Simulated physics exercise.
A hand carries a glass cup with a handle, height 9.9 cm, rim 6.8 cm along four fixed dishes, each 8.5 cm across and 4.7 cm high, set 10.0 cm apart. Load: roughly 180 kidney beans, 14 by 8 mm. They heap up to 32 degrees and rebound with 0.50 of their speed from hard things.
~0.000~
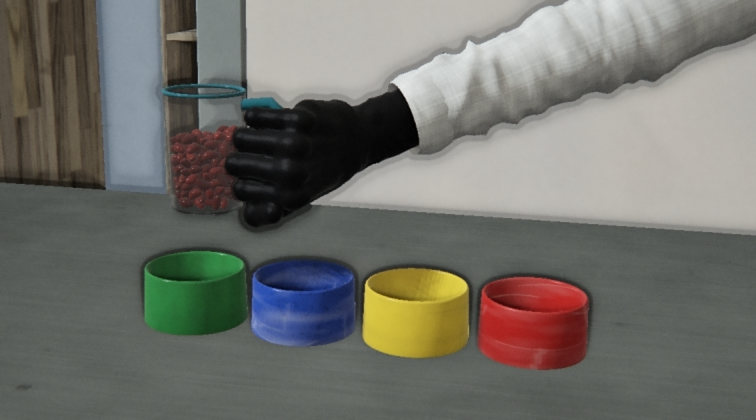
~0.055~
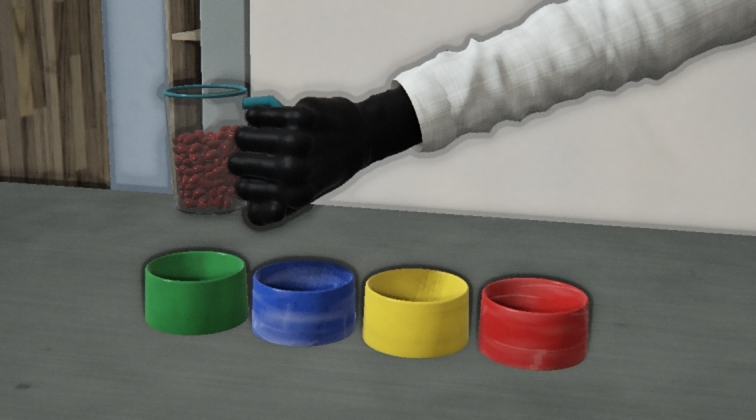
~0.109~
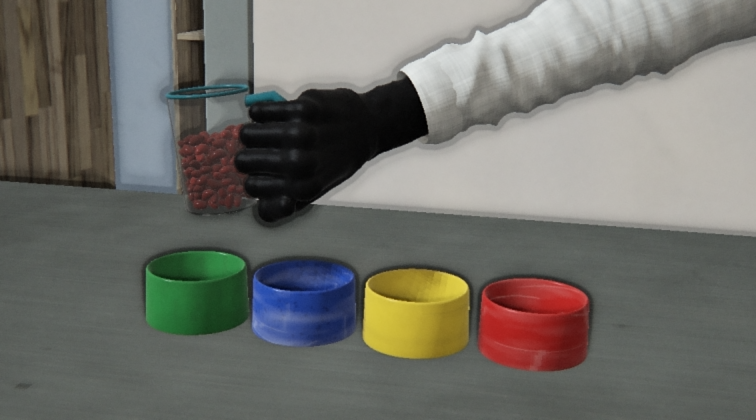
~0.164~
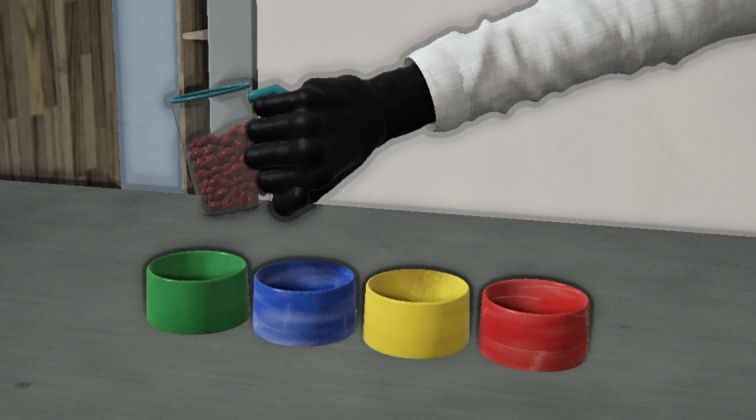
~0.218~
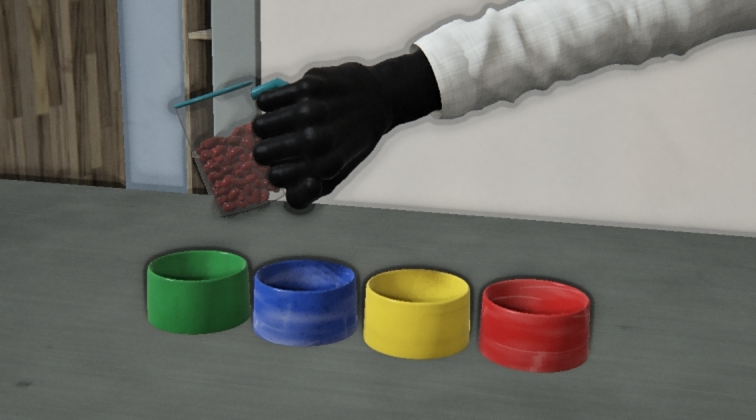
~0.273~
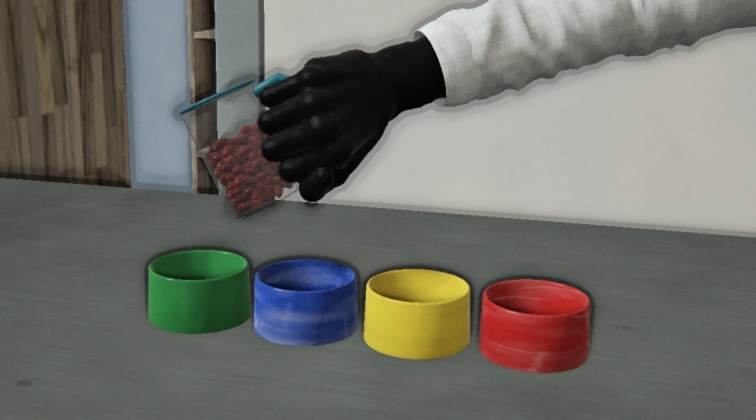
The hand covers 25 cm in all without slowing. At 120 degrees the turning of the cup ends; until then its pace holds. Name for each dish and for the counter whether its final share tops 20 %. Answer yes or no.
Red no, blue yes, green no, yellow no, counter no.
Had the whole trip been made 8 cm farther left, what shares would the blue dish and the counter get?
Blue 10; counter 20.
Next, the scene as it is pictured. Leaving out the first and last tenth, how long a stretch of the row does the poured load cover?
Roughly 5 cm.
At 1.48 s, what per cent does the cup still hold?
Some 0 per cent of the load.
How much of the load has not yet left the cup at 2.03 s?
Roughly 0 per cent.
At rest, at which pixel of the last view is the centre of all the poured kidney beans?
At about (310, 303).
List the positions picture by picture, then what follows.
The first frame shows cup at (206, 149), tilt 0 degrees, lip at (167, 89), moved 0.0 cm; middle of the pieces at (207, 161); green dish at (195, 267); blue dish at (304, 276); yellow dish at (417, 285); red dish at (535, 295).
The second frame shows cup at (208, 149), tilt 2 degrees, lip at (168, 90), moved 0.2 cm; middle of the pieces at (210, 161).
The third frame shows cup at (215, 149), tilt 6 degrees, lip at (171, 94), moved 0.7 cm; middle of the pieces at (217, 161).
The fourth frame shows cup at (224, 150), tilt 12 degrees, lip at (175, 99), moved 1.5 cm; middle of the pieces at (228, 162).
The fifth frame shows cup at (233, 150), tilt 19 degrees, lip at (179, 105), moved 2.2 cm; middle of the pieces at (238, 162).
The sixth frame shows cup at (242, 150), tilt 25 degrees, lip at (184, 112), moved 3.0 cm; middle of the pieces at (248, 161); green dish at (199, 266); blue dish at (306, 276); yellow dish at (418, 287); red dish at (537, 298). The cup turns about 120 degrees a second and travels 14 cm a second.
Then, at 1.00 s, tilt 113 degrees; cup holds 95 %, blue 5 %.
Then, at 1.48 s, tilt 120 degrees; cup holds 0 %, blue 95 %.
After 2.03 s, tilt 120 degrees; cup holds 0 %, blue 95 %.
By 2.4 s all is still; red 0 %, blue 95 %, green 0 %, yellow 0 %, counter 5 %.
